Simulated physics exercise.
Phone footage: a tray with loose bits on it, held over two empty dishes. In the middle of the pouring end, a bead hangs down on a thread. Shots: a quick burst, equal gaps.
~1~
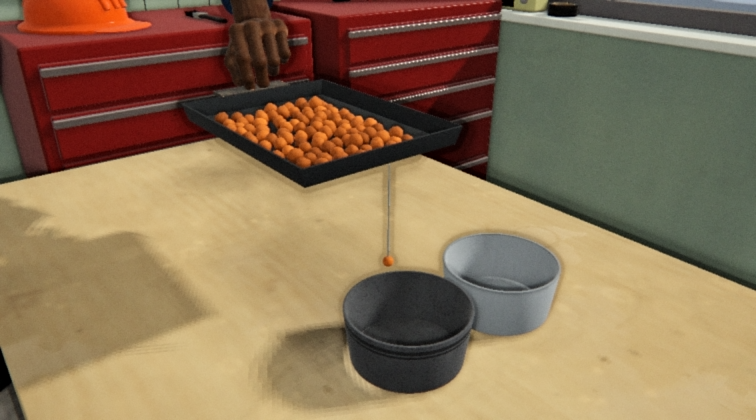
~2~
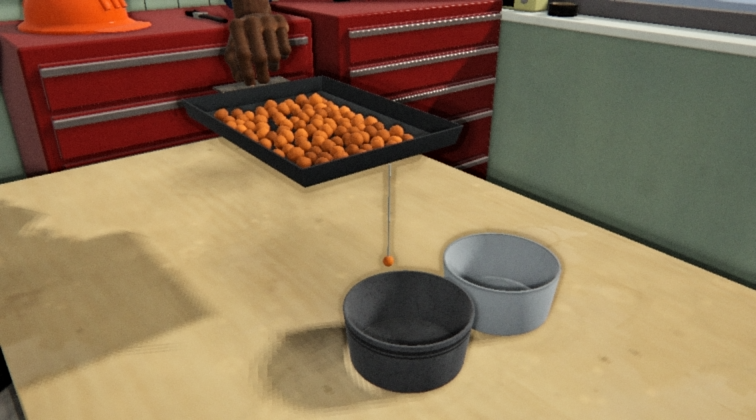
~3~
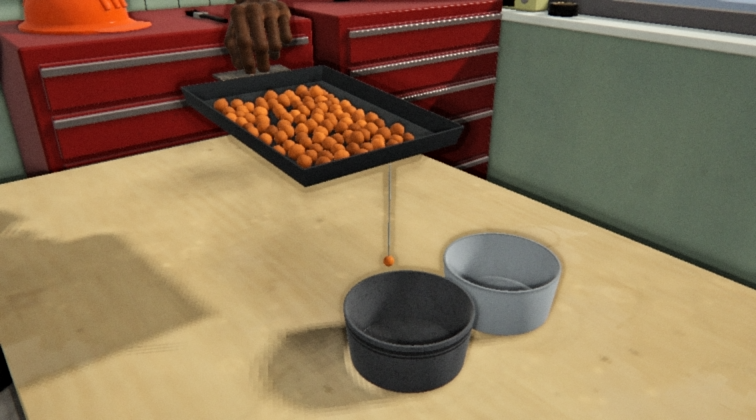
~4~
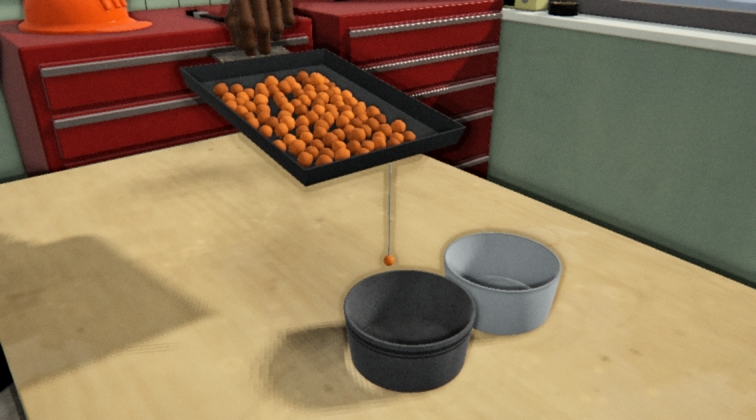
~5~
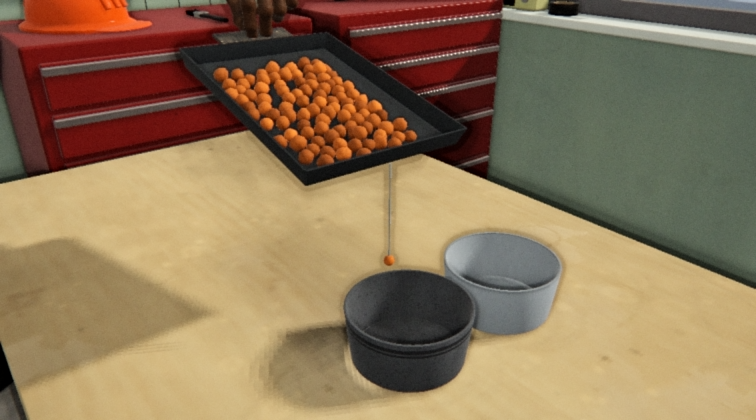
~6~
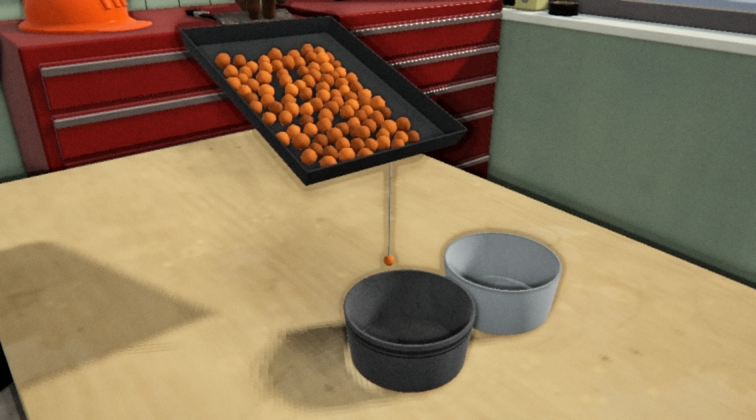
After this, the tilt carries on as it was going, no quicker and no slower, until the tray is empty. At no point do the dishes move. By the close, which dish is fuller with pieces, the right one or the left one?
The left one.
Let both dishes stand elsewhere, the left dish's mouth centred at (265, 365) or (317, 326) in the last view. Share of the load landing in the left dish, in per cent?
The first position comes out at 0 per cent, the other at 20 per cent.
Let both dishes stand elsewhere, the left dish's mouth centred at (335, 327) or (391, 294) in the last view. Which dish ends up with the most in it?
First right, then the left dish.
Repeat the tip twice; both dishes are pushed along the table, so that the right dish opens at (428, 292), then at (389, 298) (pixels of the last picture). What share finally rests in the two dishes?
Roughly 70 per cent the first time and 50 per cent the second.
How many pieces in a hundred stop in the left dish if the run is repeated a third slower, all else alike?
It would be around 60 per cent.
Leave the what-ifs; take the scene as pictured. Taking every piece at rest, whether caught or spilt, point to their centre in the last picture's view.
(429, 351).
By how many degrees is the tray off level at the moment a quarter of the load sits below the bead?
Roughly 110 degrees.
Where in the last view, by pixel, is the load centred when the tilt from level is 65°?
Near (371, 103).
Soon, tray tipped steeply; all on the tray.
A while on, tray tipped past a quarter turn; about two thirds on the tray; about a quarter in the air.
Towards the end, tray tipped past a quarter turn; about half in the left dish; about a quarter in the right dish; about a quarter outside both.
Finally, tray tipped past a quarter turn; about half in the left dish; about a quarter in the right dish; about a quarter outside both.
